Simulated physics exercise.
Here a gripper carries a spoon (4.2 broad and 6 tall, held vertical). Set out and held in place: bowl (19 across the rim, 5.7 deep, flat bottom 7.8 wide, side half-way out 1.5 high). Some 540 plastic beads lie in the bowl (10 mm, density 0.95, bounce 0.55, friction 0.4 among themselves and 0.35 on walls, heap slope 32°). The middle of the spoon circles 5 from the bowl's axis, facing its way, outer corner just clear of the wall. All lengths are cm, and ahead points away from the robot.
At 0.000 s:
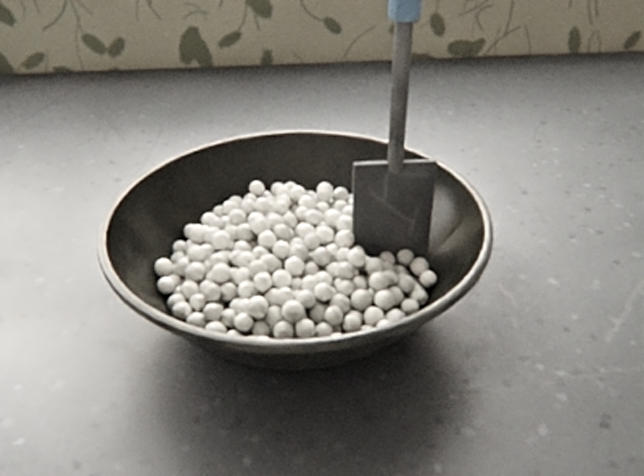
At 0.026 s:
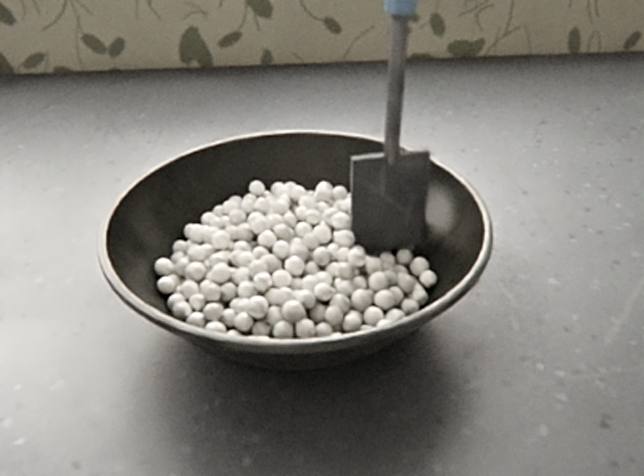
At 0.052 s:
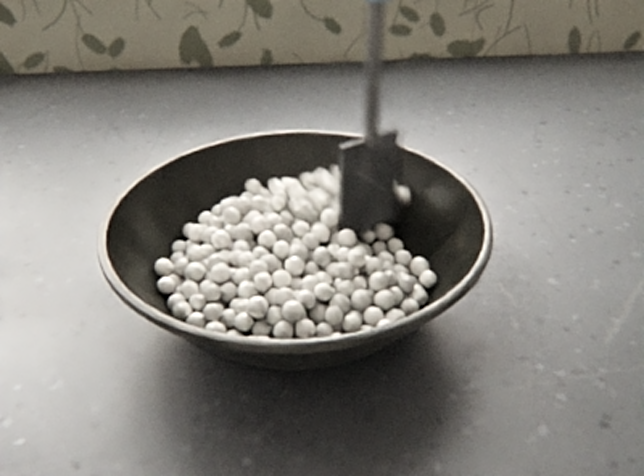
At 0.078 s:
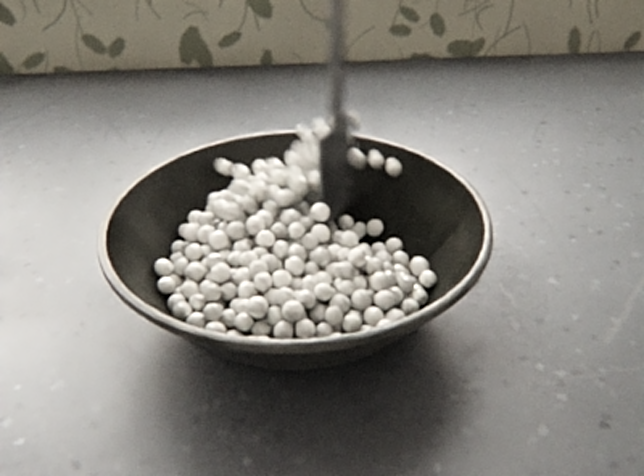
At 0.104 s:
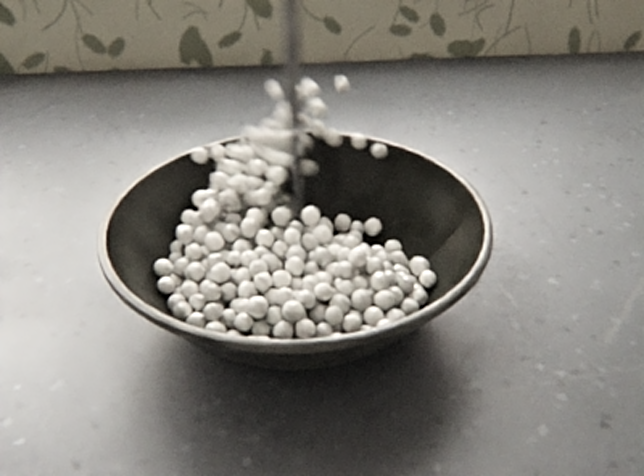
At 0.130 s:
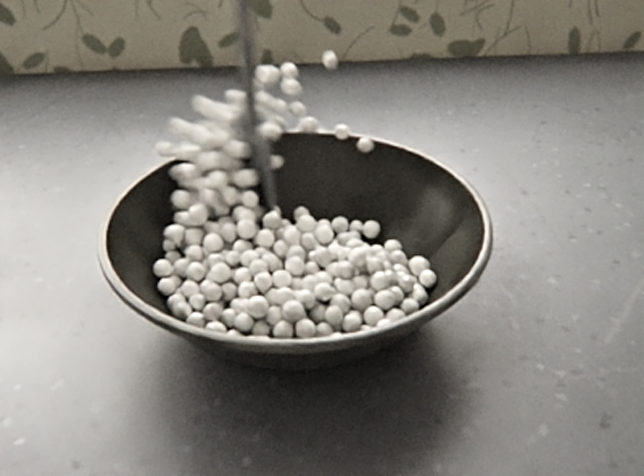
A dark, wide bowl heaped with small white beads sits on a grey speckled surface, seen from slightly above, with leaf-patterned wallpaper behind. A grey flat-bladed tool with a light blue upper part stands upright in the beads at the right. It sweeps along the back to the left, turning edge-on and flinging beads up above the far and left rim, while the camera stays still.
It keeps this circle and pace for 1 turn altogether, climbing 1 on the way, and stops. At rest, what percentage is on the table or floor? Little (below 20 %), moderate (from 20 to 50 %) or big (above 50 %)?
On the table or floor the share is moderate, from 20 to 50 %.
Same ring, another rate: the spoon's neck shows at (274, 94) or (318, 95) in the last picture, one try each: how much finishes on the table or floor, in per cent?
About 25 and 20 per cent.
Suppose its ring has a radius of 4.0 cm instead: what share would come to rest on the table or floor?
It would be near 30 per cent.
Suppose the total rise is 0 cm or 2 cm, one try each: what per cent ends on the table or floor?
About 40 and 15 per cent.
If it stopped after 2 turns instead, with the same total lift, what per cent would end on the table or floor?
In that case some 45 per cent.
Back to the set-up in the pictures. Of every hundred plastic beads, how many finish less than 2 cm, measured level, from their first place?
Some 40 per cent.
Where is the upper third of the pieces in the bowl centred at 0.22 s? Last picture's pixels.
Around (227, 280).
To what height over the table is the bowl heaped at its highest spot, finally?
Some 5.0 cm.
After 0.22 s, 205° round, highest piece 12 above the table; 481 in the bowl, 3 on the table or floor, 60 in flight or on the tool.
After 0.30 s, 294° round, highest piece 10 above the table; 432 in the bowl, 44 on the table or floor, 68 in flight or on the tool.
After 0.54 s, 0° round, highest piece 5 above the table; 387 in the bowl, 156 on the table or floor, 1 in flight or on the tool.
After 1.24 s, 0° round, highest piece 5 above the table; 387 in the bowl, 157 on the table or floor.
At rest, 387 in the bowl, 157 on the table or floor. That is 29 % on the table or floor.
